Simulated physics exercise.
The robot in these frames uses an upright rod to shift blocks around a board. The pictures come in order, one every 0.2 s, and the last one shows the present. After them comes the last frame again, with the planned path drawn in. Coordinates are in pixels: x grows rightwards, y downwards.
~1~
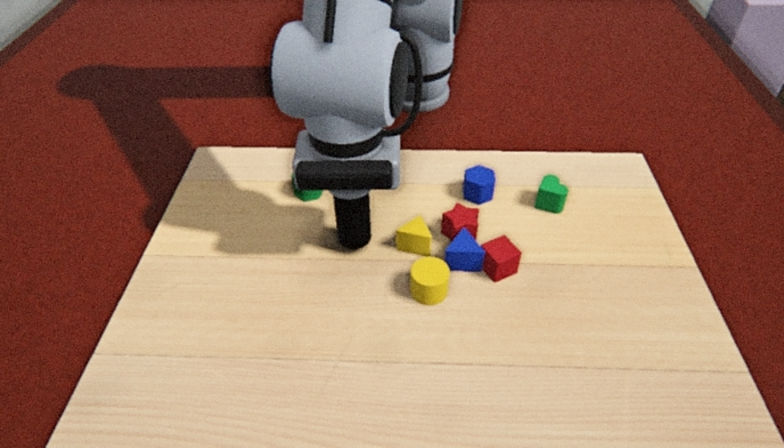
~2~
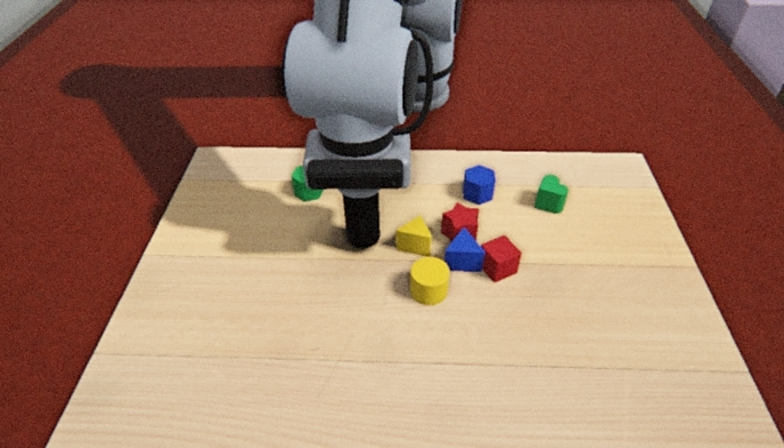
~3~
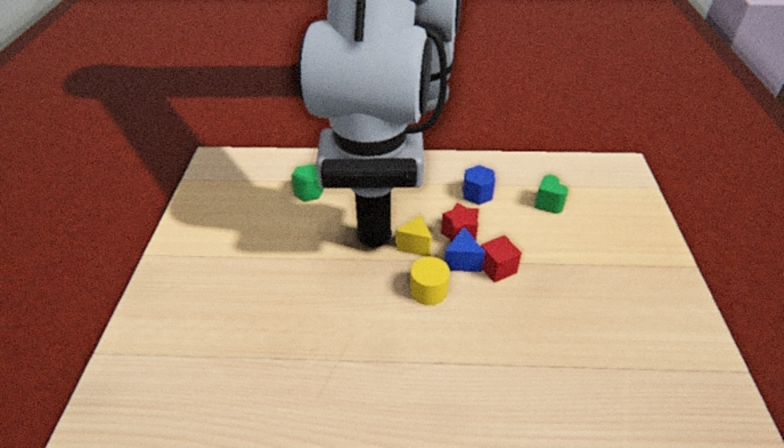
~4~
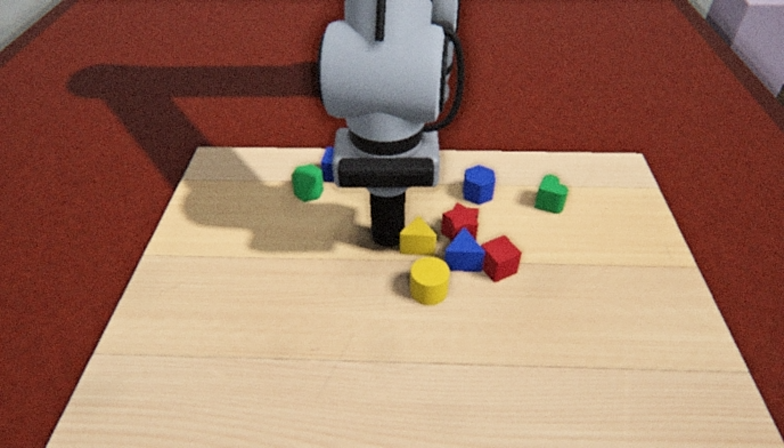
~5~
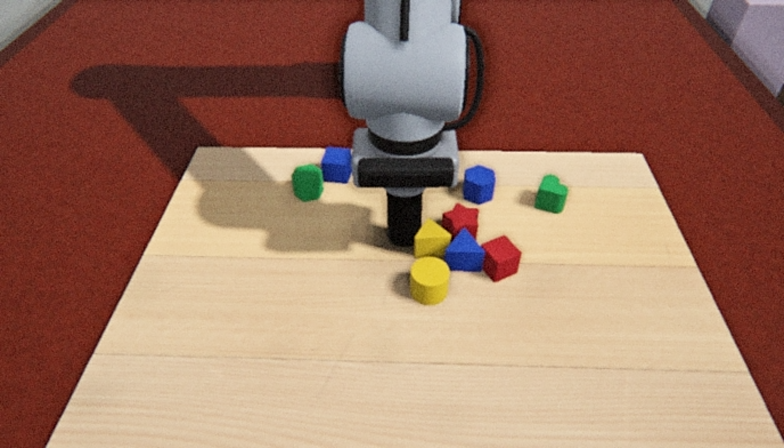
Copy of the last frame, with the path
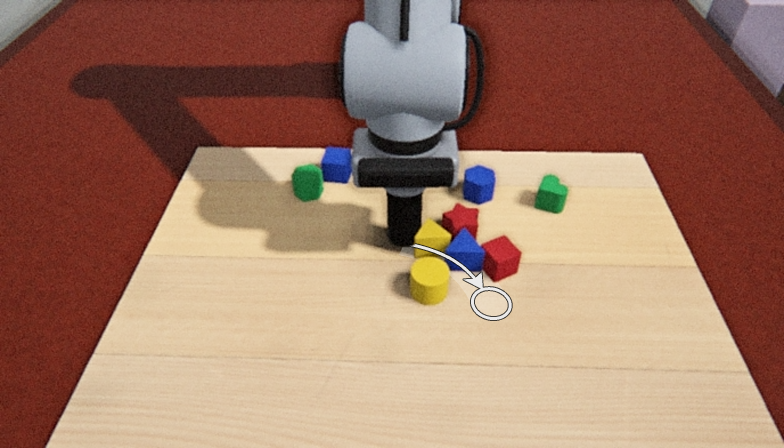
At the start, a robot arm holds an upright black rod over a wooden board, left of a yellow triangular block and a cluster of red, blue and yellow blocks. The rod slides right to the yellow triangle, then pushes it a short way right toward the red star and blue triangle.
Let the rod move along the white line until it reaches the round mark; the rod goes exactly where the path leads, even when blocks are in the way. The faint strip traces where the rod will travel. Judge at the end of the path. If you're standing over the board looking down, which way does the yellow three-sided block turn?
It ends up turned anticlockwise.
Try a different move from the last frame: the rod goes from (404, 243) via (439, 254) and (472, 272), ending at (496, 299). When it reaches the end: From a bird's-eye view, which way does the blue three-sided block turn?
Verdict: Clockwise.
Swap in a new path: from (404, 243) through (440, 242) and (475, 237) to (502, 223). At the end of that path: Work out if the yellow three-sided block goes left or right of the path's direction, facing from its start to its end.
With start-to-end as forward, it shifts right.
The line goes from (404, 243) through (440, 254) and (470, 274) to (491, 303).
The first path, step by step. One third of the way, rod at (441, 247); yellow three-sided block at (471, 235), turned 20° anticlockwise; red star at (468, 212), turned 30° anticlockwise; blue three-sided block at (475, 252), turned 30° clockwise; red square piece at (508, 250).
Two thirds of the way, rod at (472, 268); yellow three-sided block at (495, 239), turned 45° anticlockwise; red star at (469, 212), turned 35° anticlockwise; blue three-sided block at (495, 274); red square piece at (518, 254), turned 35° anticlockwise.
At the end, rod at (493, 297); yellow three-sided block at (495, 239), turned 50° anticlockwise; red star at (469, 212), turned 35° anticlockwise; blue three-sided block at (522, 301); red square piece at (518, 254), turned 40° anticlockwise.
